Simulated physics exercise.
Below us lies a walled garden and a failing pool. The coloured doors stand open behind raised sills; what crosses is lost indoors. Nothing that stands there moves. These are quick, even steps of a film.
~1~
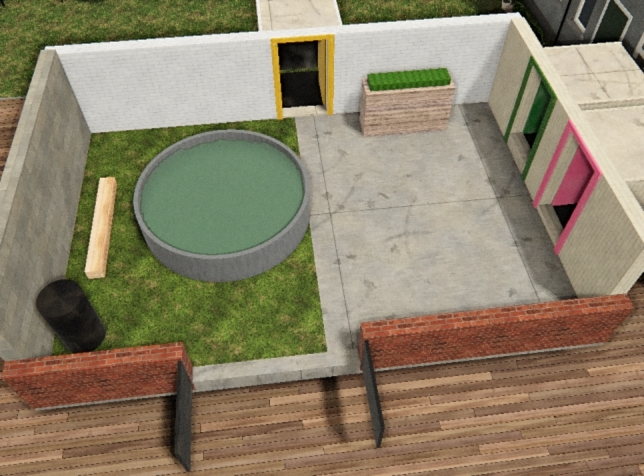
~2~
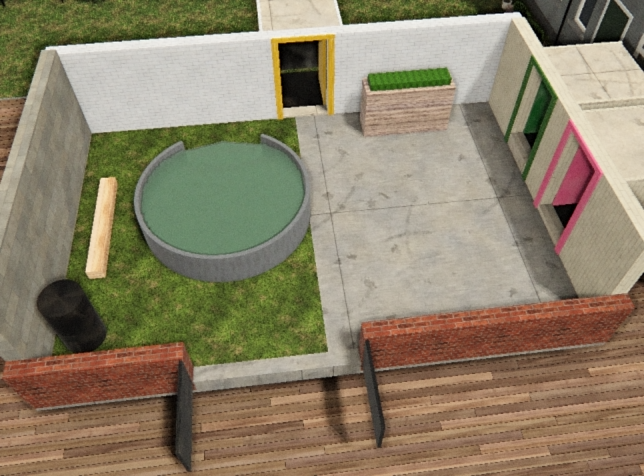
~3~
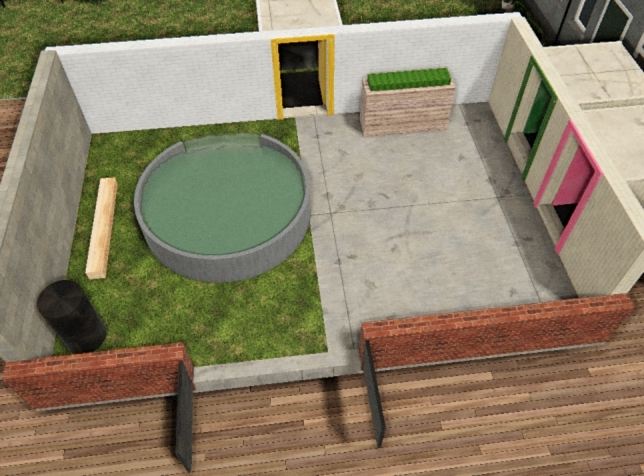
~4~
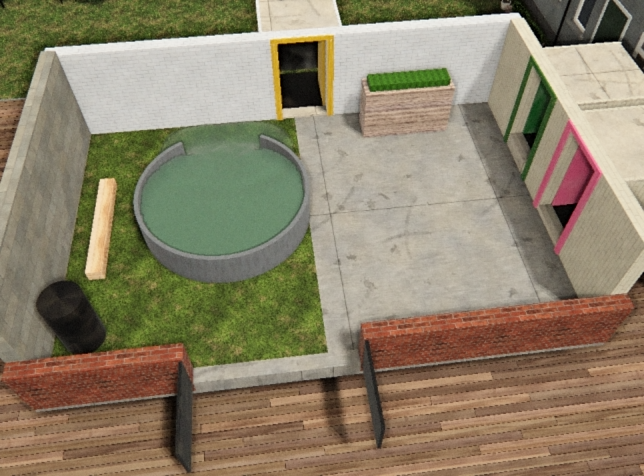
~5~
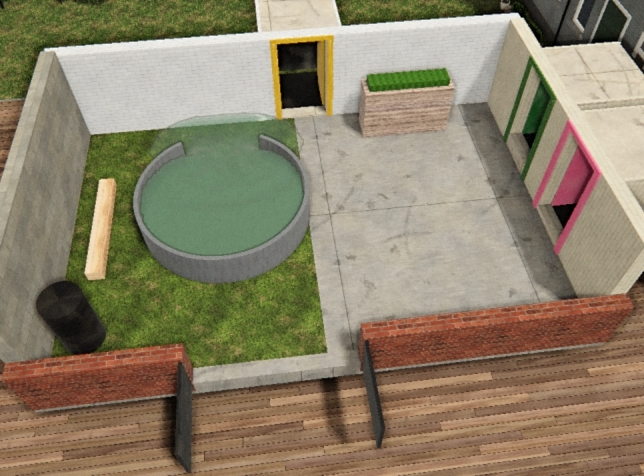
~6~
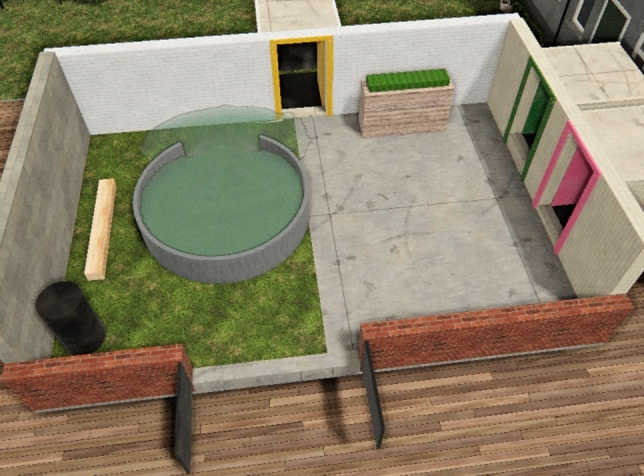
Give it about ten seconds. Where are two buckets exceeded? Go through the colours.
In the end: The pink door admits no more than that; the green door admits no more than that; the yellow door lets in a lot.
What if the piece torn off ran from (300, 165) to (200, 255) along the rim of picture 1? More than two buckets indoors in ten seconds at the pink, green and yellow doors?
One by one: The pink door lets more in, the green door takes less, the yellow door lets less in.
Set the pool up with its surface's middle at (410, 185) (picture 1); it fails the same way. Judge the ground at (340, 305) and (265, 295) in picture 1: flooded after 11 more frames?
In that order: No water, dry.
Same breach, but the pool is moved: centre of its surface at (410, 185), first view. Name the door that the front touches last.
It is the pink door.
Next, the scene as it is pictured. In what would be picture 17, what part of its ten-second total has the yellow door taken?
Close to 25 %.
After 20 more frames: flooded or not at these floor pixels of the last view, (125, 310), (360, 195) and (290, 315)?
In that order: Free of water, awash, no water.
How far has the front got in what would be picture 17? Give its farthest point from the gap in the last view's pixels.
Around (434, 111).
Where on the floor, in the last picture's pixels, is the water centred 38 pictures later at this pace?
Around (252, 206).
A moment on, water covers 10 % of the floor; the pink door not reached, the green door not reached, the yellow door under two buckets in.
Next, water covers 25 % of the floor; the pink door not reached, the green door not reached, the yellow door over two buckets in.
Then, water covers 50 % of the floor; the pink door not reached, the green door not reached, the yellow door over two buckets in.
Later, water covers 85 % of the floor; the pink door wet at the sill, nothing in, the green door wet at the sill, nothing in, the yellow door far over two buckets in.
In the end, water covers 95 % of the floor; the pink door wet at the sill, nothing in, the green door wet at the sill, nothing in, the yellow door far over two buckets in.
